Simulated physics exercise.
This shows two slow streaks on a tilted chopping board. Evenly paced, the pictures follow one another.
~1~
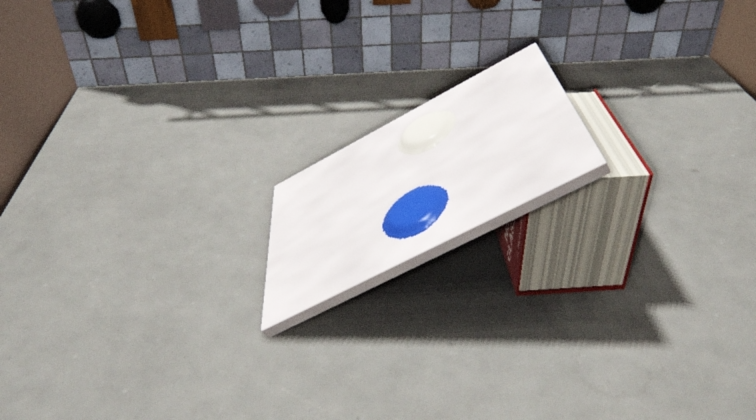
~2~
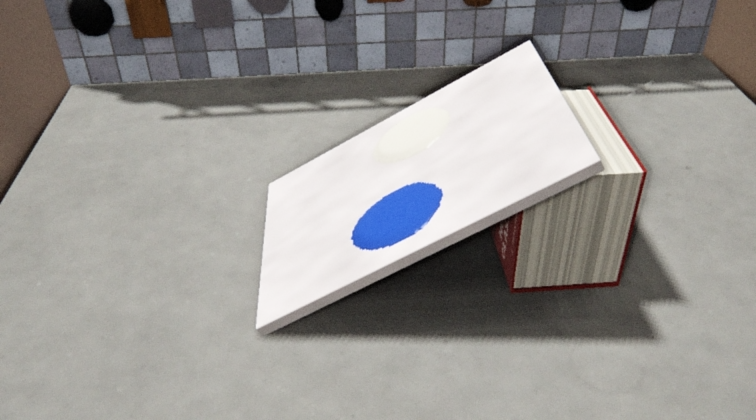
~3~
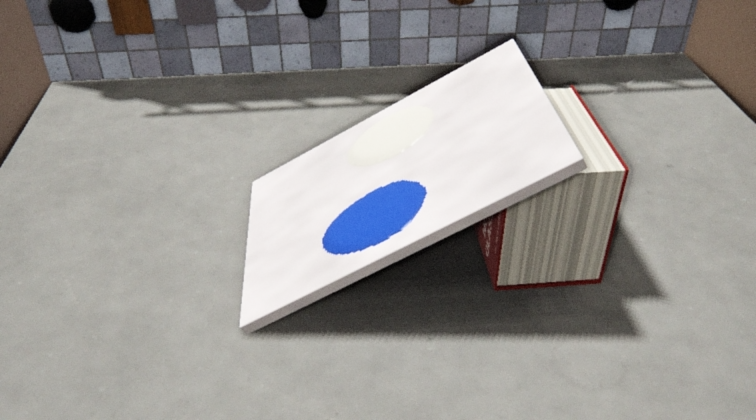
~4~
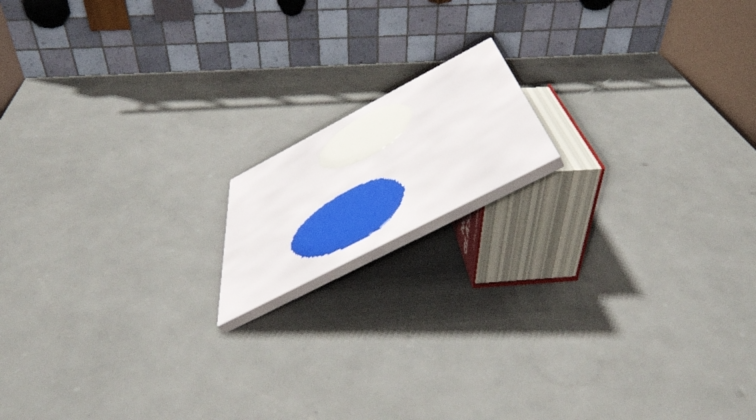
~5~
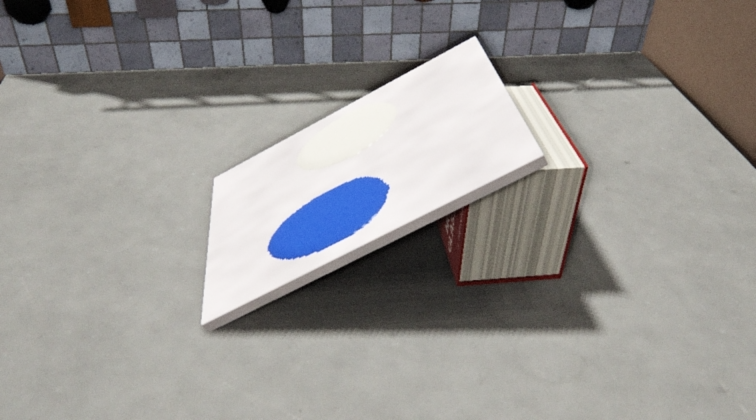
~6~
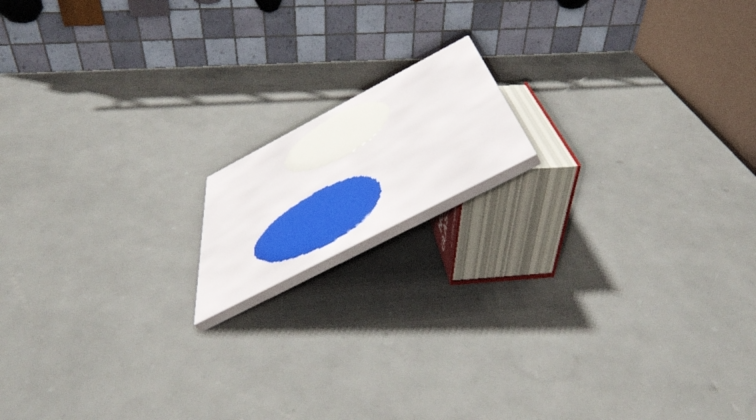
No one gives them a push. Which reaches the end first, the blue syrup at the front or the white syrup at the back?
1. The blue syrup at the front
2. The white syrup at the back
(1) The blue syrup at the front.
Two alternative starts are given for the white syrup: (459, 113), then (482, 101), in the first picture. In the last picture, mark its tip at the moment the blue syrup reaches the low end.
Its tip is at (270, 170) in the first case and at (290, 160) in the second.
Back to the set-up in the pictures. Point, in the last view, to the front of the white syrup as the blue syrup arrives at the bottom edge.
The tip is near (244, 185) in the last view.
Next, the blue syrup is close to the edge; the white syrup is three quarters of the way down.
Finally, the blue syrup is at the low edge; the white syrup is three quarters of the way down.
